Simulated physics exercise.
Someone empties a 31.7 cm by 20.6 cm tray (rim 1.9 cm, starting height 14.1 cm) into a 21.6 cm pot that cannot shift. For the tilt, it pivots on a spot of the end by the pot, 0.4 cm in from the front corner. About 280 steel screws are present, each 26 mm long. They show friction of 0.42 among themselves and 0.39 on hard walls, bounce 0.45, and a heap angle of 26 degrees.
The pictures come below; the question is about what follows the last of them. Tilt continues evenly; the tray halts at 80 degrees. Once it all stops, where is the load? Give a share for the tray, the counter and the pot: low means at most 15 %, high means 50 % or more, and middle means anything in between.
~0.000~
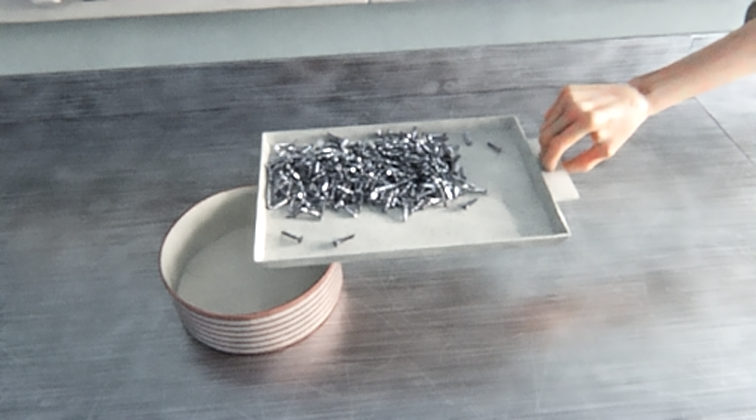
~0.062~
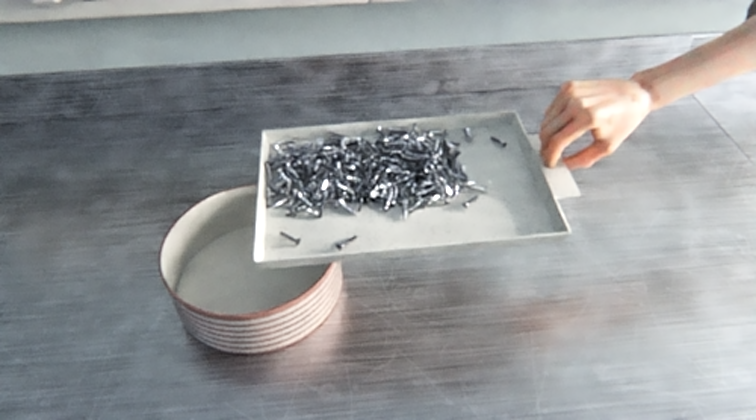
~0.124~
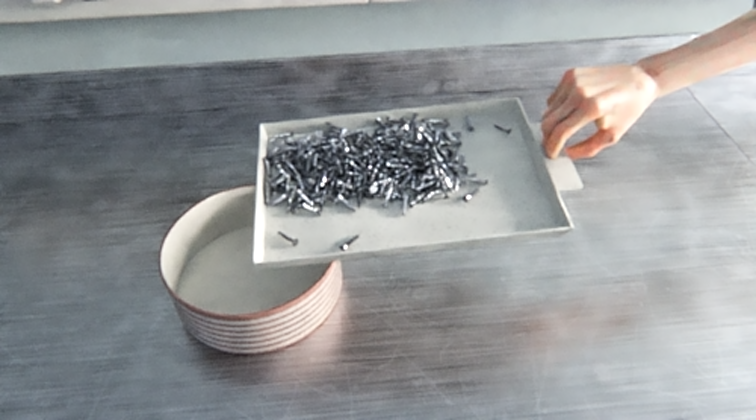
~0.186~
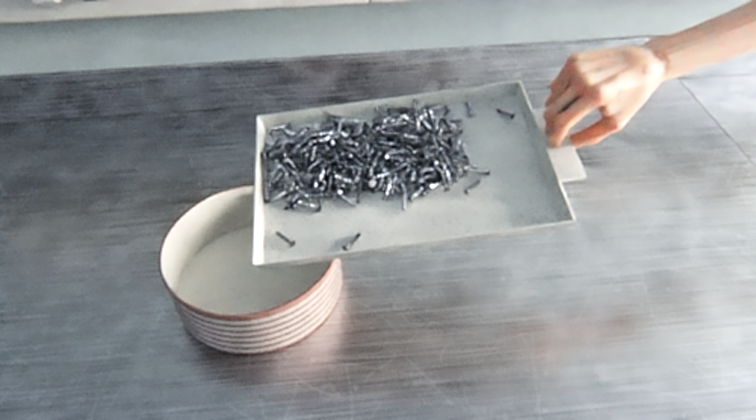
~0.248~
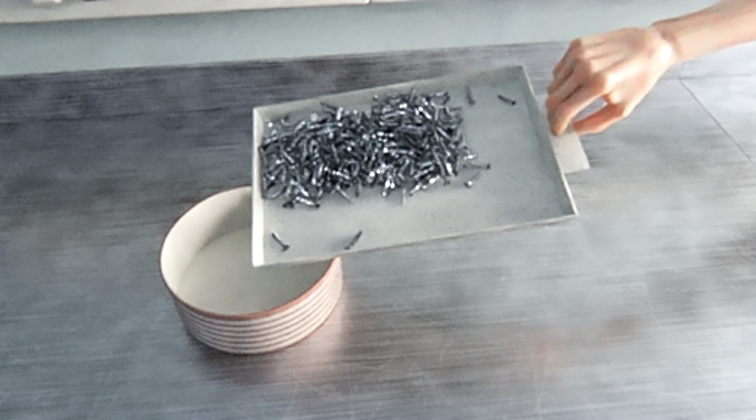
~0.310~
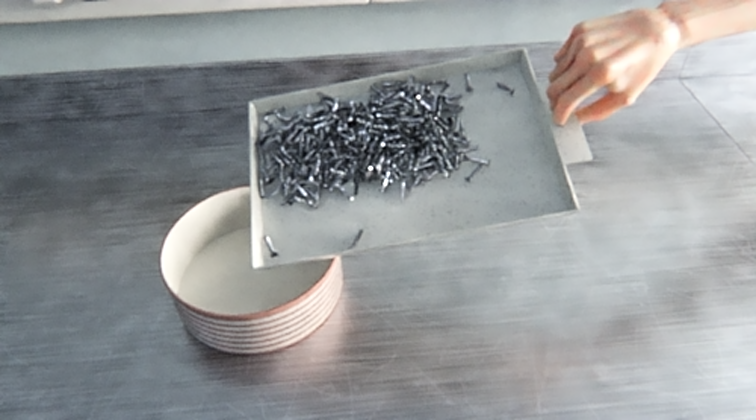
Shares: Tray low, counter high, pot low.
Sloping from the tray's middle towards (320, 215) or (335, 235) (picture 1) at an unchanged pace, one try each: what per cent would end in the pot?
The share comes to about 80 in a hundred, then about 30 in a hundred.
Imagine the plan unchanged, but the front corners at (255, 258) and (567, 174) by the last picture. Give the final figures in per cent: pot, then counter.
You'd end with pot at 90 and counter at 5.
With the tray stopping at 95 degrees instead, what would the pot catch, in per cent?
Pot share: About 5 per cent.
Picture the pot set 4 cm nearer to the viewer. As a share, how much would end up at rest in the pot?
Estimated share: Around 35 in a hundred.
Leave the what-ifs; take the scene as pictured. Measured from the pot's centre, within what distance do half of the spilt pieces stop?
Close to 18 cm, give or take.
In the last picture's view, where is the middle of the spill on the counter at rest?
At rest, its centre lies at about (273, 394).
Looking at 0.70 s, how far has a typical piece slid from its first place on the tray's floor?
I'd say close to 10 centimetres.
After 0.70 s, tilt 49 degrees; the tray holds 100 %, the pot 0 %.
Then, at 0.96 s, tilt 69 degrees; the tray holds 50 %, the pot 0 %.
After 1.32 s, tilt 80 degrees; the tray holds 10 %, the pot 5 %.
By 2.4 s all is still; tray 0 %, counter 95 %, pot 5 %.
